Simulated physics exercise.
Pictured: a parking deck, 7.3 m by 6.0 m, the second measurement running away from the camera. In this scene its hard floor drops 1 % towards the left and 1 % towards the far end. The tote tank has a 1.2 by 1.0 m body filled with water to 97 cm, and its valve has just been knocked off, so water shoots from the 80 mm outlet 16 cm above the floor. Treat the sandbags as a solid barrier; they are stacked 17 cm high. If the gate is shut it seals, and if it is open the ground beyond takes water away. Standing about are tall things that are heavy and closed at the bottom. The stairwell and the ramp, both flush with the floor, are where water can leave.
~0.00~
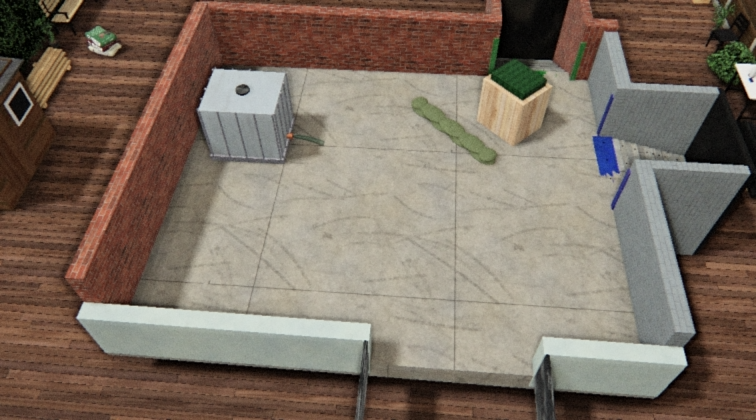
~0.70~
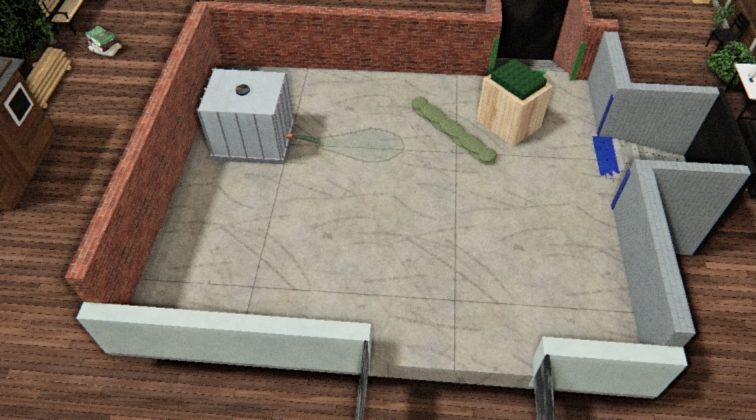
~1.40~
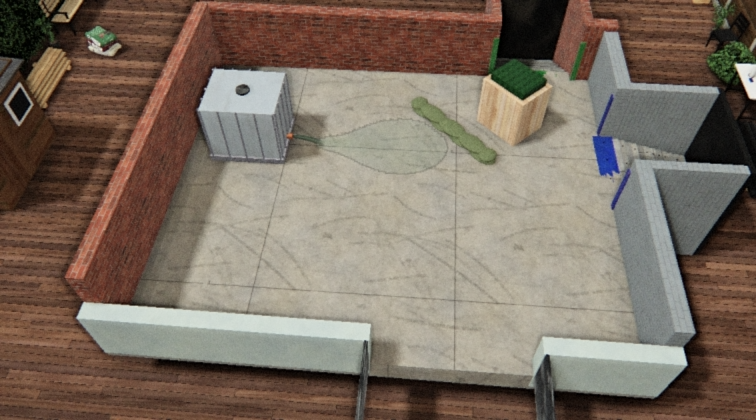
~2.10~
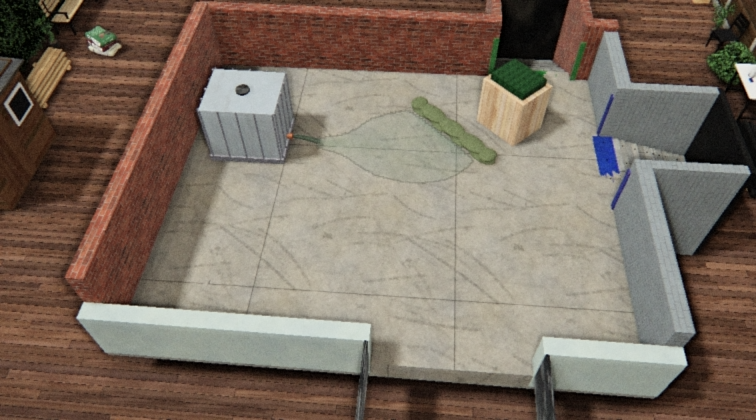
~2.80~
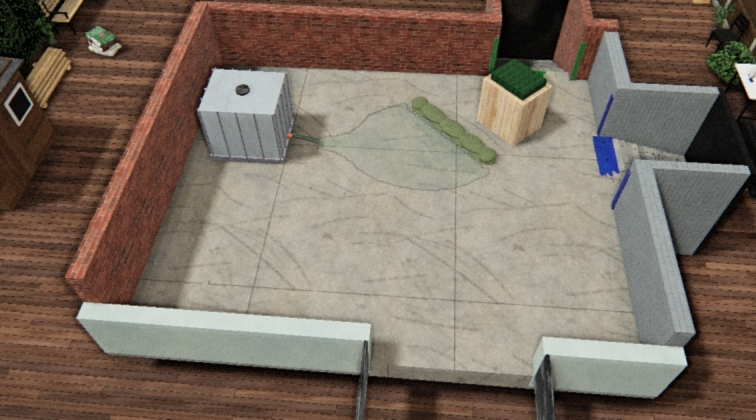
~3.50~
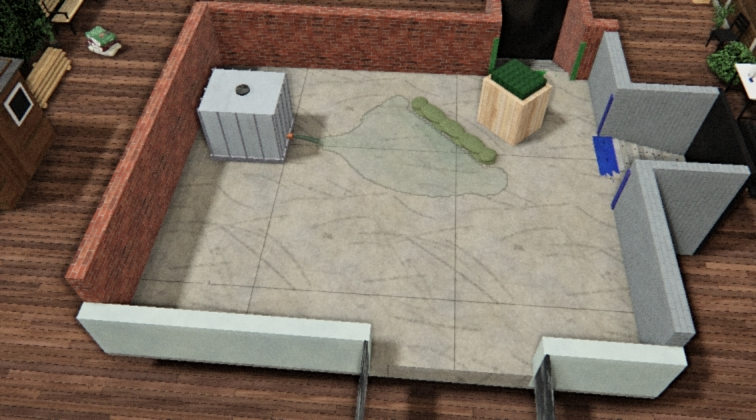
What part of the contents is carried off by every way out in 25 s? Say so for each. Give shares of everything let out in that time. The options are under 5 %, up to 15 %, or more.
Gate opening, under 5 %; stairwell (marked green), less than 5 %; ramp down (marked blue), not even 5 %.
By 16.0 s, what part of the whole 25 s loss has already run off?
About 0 %.
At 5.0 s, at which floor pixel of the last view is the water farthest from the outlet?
Front tip: Roughly (529, 198) in the last view.
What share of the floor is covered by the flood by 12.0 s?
Roughly 35 per cent.
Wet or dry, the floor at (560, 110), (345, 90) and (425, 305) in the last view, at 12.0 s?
Respectively: Clear, covered and clear.
After 5.0 s water covers 10 % of the floor and is deepest (4 cm) near (434, 139); gone so far, the gate opening 0 %, the stairwell (marked green) 0 %, the ramp down (marked blue) 0 %.
After 8.0 s water covers 20 % of the floor and is deepest (4 cm) near (424, 139); gone so far, the gate opening 0 %, the stairwell (marked green) 0 %, the ramp down (marked blue) 0 %.
After 12.0 s water covers 35 % of the floor and is deepest (4 cm) near (444, 140); gone so far, the gate opening 0 %, the stairwell (marked green) 0 %, the ramp down (marked blue) 0 %.
After 16.0 s water covers 45 % of the floor and is deepest (4 cm) near (444, 140); gone so far, the gate opening 0 %, the stairwell (marked green) 0 %, the ramp down (marked blue) 0 %.
After 25.0 s water covers 60 % of the floor and is deepest (4 cm) near (224, 66); gone so far, the gate opening 0 %, the stairwell (marked green) 1 %, the ramp down (marked blue) 0 %.
